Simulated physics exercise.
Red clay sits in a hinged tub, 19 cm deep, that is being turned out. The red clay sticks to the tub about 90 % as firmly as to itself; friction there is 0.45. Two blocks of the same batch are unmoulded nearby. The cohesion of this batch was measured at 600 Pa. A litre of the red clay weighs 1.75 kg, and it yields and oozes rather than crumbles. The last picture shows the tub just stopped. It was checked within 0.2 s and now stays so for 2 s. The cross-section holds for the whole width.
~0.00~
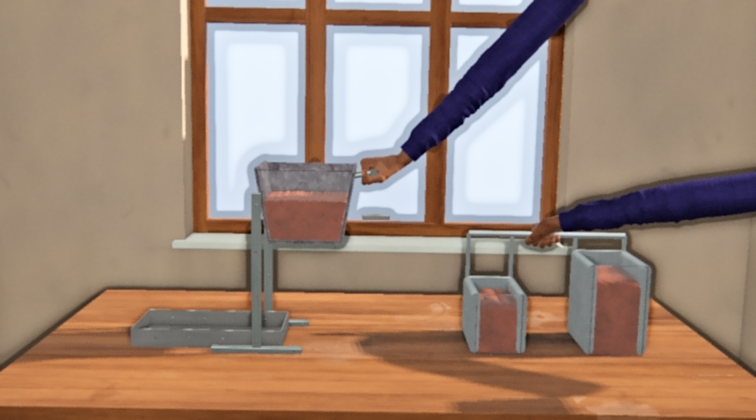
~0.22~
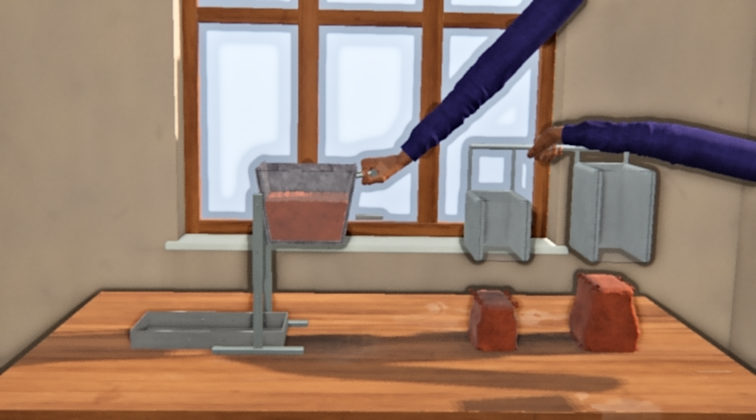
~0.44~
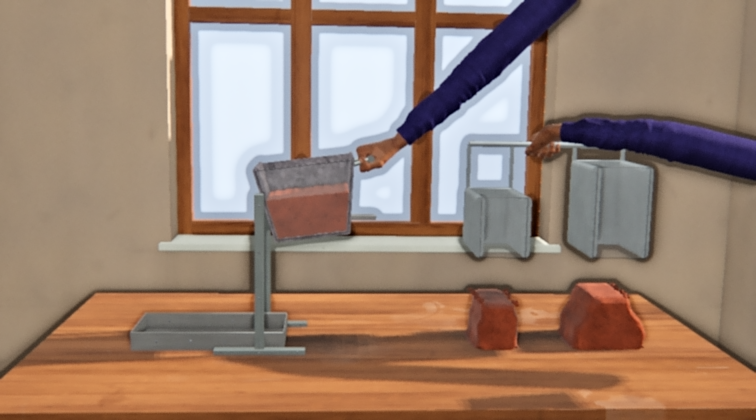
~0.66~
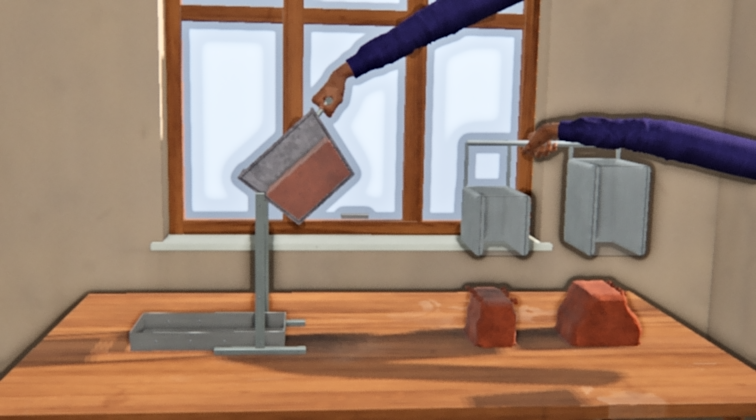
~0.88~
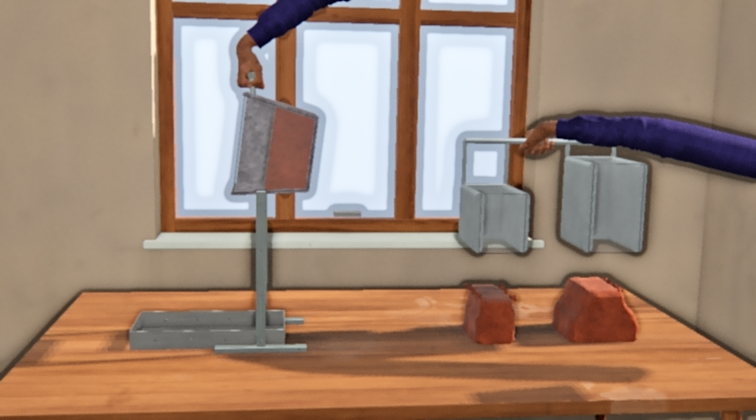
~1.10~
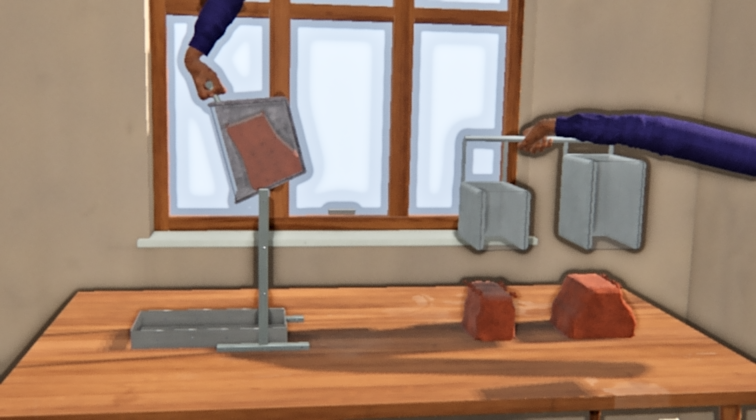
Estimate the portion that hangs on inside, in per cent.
Close to 39 per cent.
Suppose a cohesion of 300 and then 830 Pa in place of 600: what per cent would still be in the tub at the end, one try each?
In turn about 25 %, 16 %.
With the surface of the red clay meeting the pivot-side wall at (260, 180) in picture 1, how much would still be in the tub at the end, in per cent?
In that case some 14 per cent.
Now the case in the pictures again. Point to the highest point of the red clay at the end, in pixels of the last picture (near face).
Near (298, 159).
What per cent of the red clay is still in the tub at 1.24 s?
Near 65 %.
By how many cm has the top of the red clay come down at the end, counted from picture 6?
About 11 cm.
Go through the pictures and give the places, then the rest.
The first picture shows handle-side rim at (353, 170), tilt 0 degrees; highest point of the red clay at (297, 201); test blocks 13 cm, 21 cm high (left to right).
The second picture shows handle-side rim at (354, 171), tilt 0 degrees; highest point of the red clay at (298, 201); test blocks 13 cm, 18 cm high (left to right).
The third picture shows handle-side rim at (351, 159), tilt 7 degrees; highest point of the red clay at (344, 192); test blocks 13 cm, 15 cm high (left to right).
The fourth picture shows handle-side rim at (311, 112), tilt 43 degrees; highest point of the red clay at (326, 143); test blocks 13 cm, 15 cm high (left to right).
The fifth picture shows handle-side rim at (244, 96), tilt 83 degrees; highest point of the red clay at (280, 109); test blocks 13 cm, 15 cm high (left to right).
The sixth picture shows handle-side rim at (210, 107), tilt 105 degrees; highest point of the red clay at (264, 116); test blocks 13 cm, 15 cm high (left to right).
By 1.24 s, the tub is at 105 degrees and holds 67 %.
By 1.41 s, the tub is at 105 degrees and holds 39 %.
By 1.58 s, the tub is at 105 degrees and holds 39 %.
By 1.75 s, the tub is at 105 degrees and holds 39 %.
By 3.10 s, at the end, the tub is at 105 degrees and holds 39 %.
